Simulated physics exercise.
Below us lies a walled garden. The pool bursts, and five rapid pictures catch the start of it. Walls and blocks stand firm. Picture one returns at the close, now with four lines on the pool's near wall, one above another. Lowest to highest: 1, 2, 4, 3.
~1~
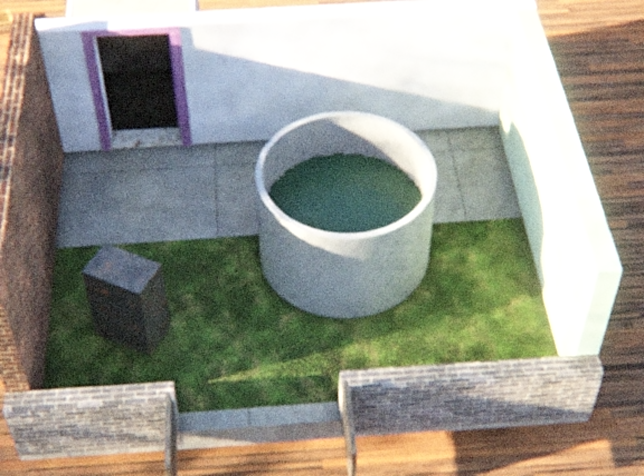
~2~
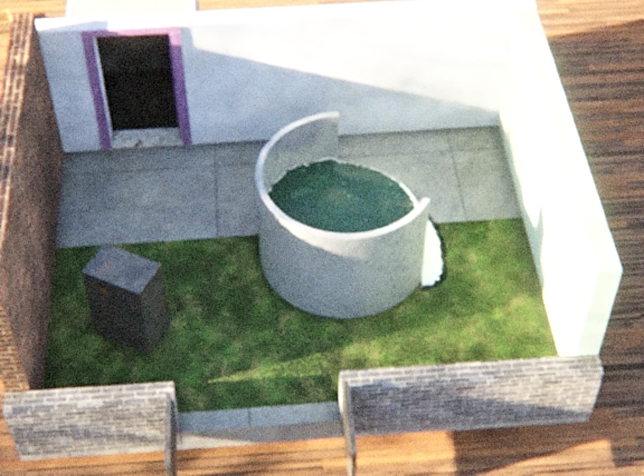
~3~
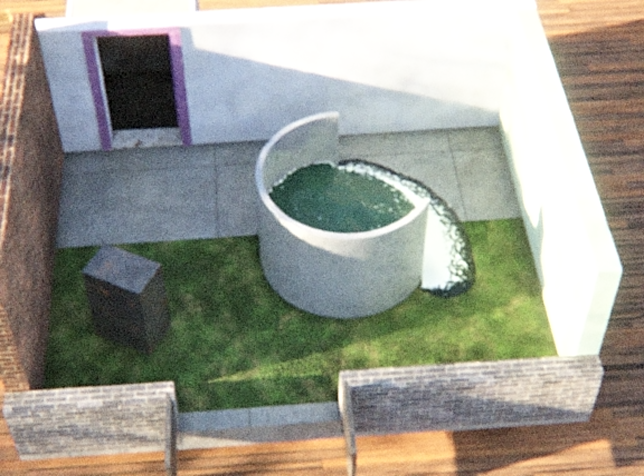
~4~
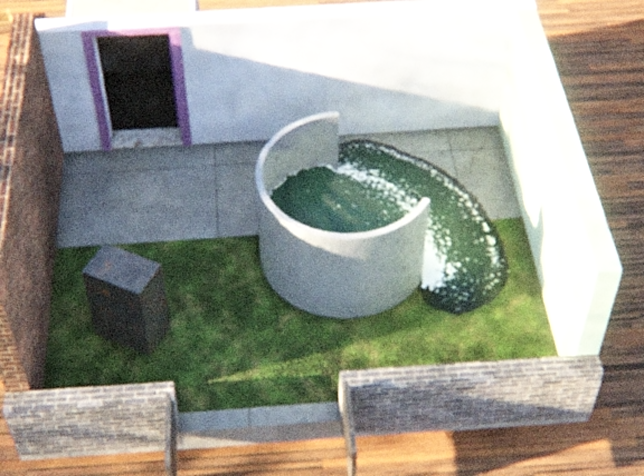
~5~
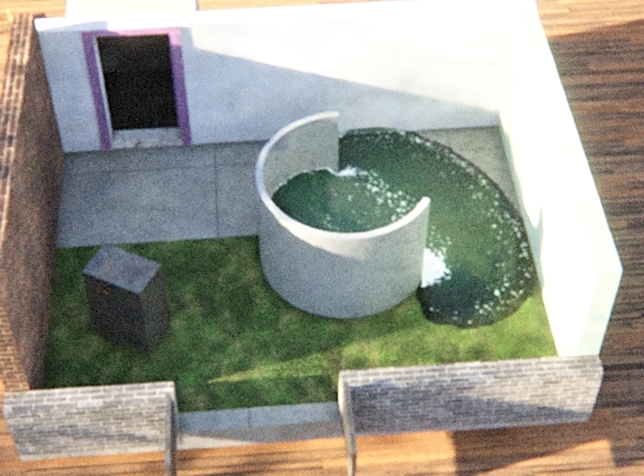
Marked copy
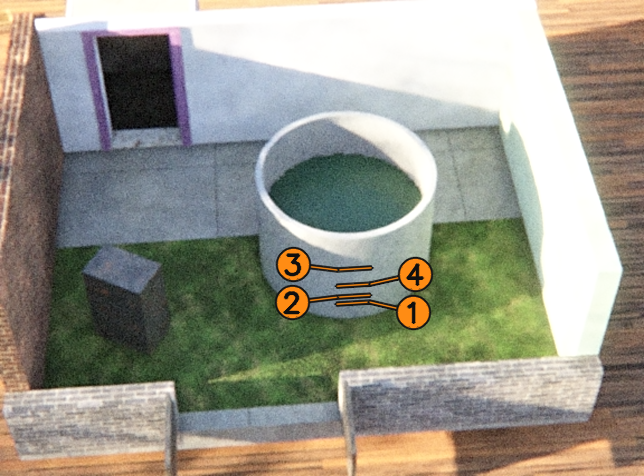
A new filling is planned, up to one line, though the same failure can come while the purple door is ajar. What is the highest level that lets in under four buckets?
The limit is 3.
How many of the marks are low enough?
All of the four.
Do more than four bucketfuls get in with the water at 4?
No.
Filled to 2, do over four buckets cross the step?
No.
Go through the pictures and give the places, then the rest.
Water in the pool at rest, its middle at (345, 209); foot of the purple doorway at (148, 147); open gate at (257, 373), in the first picture.
Front seen at (430, 283), 3 % of the ground wet, in the second picture.
Front seen at (452, 290), 7 % of the ground wet, in the third picture.
Front seen at (486, 296), 14 % of the ground wet, in the fourth picture.
Front seen at (509, 307), 22 % of the ground wet, in the fifth picture.
On the marked copy, 1 at (353, 303); 2 at (353, 296); 3 at (354, 268); 4 at (353, 285); from the bottom up 1, 2, 4, 3.
With 1, nothing gets over.
With 2, nothing gets over.
With 3, a bucket or two gets in.
With 4, nothing gets over.
